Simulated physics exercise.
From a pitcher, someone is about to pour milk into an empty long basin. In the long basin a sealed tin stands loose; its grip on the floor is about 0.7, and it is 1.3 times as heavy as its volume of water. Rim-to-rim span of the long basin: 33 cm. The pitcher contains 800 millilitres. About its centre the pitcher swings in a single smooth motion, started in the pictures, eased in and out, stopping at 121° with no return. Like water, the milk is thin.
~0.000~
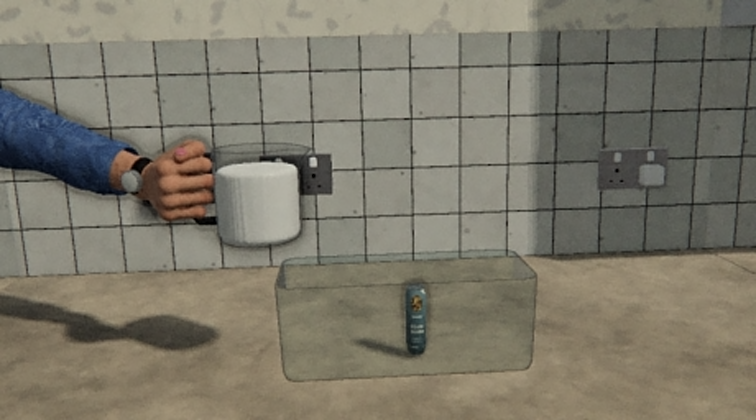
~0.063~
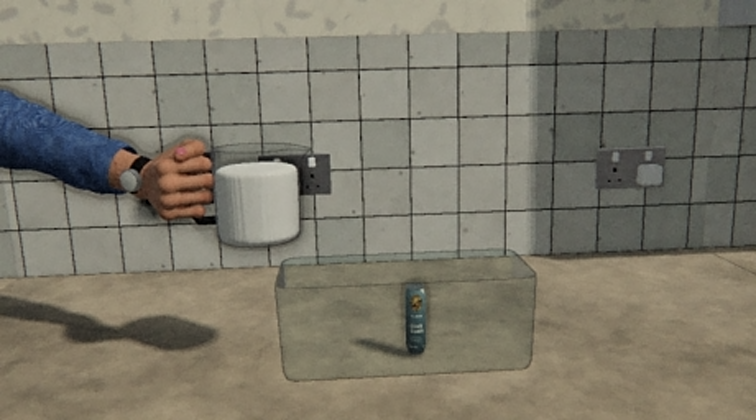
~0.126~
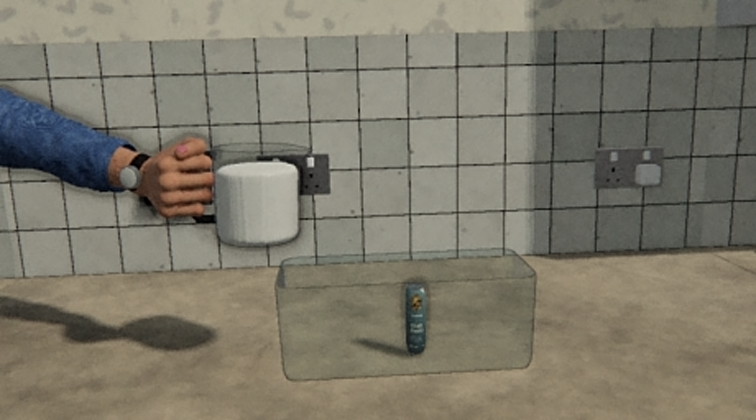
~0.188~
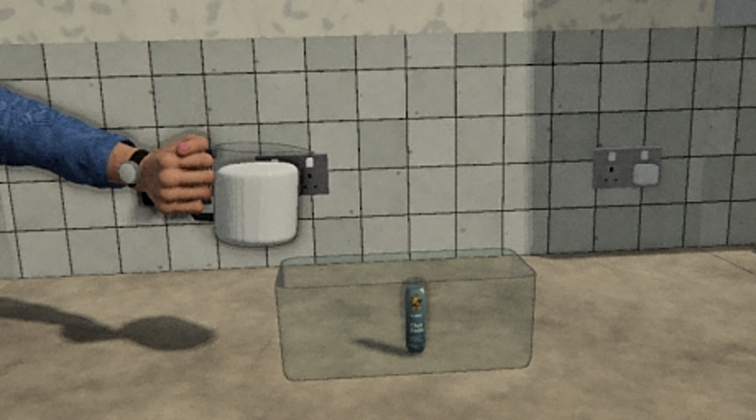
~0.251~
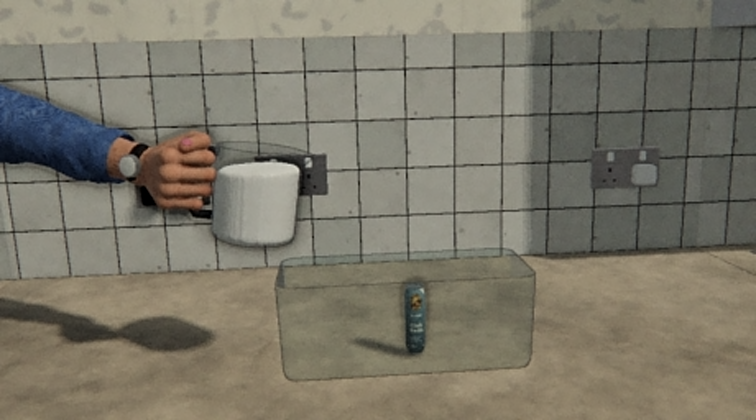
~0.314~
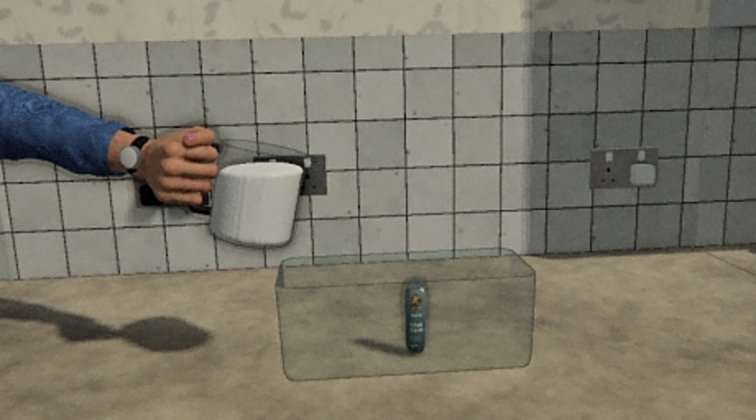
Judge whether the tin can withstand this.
It withstands it and stays upright.
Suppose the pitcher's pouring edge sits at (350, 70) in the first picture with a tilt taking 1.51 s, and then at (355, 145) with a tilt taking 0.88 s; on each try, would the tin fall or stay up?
First it tips over; then it tips over.
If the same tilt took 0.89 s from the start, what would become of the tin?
So the tin will hold steady.
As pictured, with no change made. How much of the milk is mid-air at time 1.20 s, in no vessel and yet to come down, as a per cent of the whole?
Around 7 percent of it is airborne.
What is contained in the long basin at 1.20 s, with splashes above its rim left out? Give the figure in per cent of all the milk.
76 per cent, give or take a little.
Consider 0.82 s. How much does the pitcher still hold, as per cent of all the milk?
Some 80 % of it is still there.
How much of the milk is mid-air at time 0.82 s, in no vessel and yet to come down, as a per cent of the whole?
Near 12 per cent of it all.
Then, 0.82 s in, the tilt is 69° and 79 per cent is still to pour; the tin stands where it began.
Then, 1.20 s in, the tilt is 109° and 17 per cent is still to pour; the tin stands where it began.
Then, 1.59 s in, the tilt is 121° and 0 per cent is still to pour; the tin stands where it began.
Then, 2.01 s in, the tilt is 121° and 0 per cent is still to pour; the tin stands where it began.
Finally, the tin stands where it began.
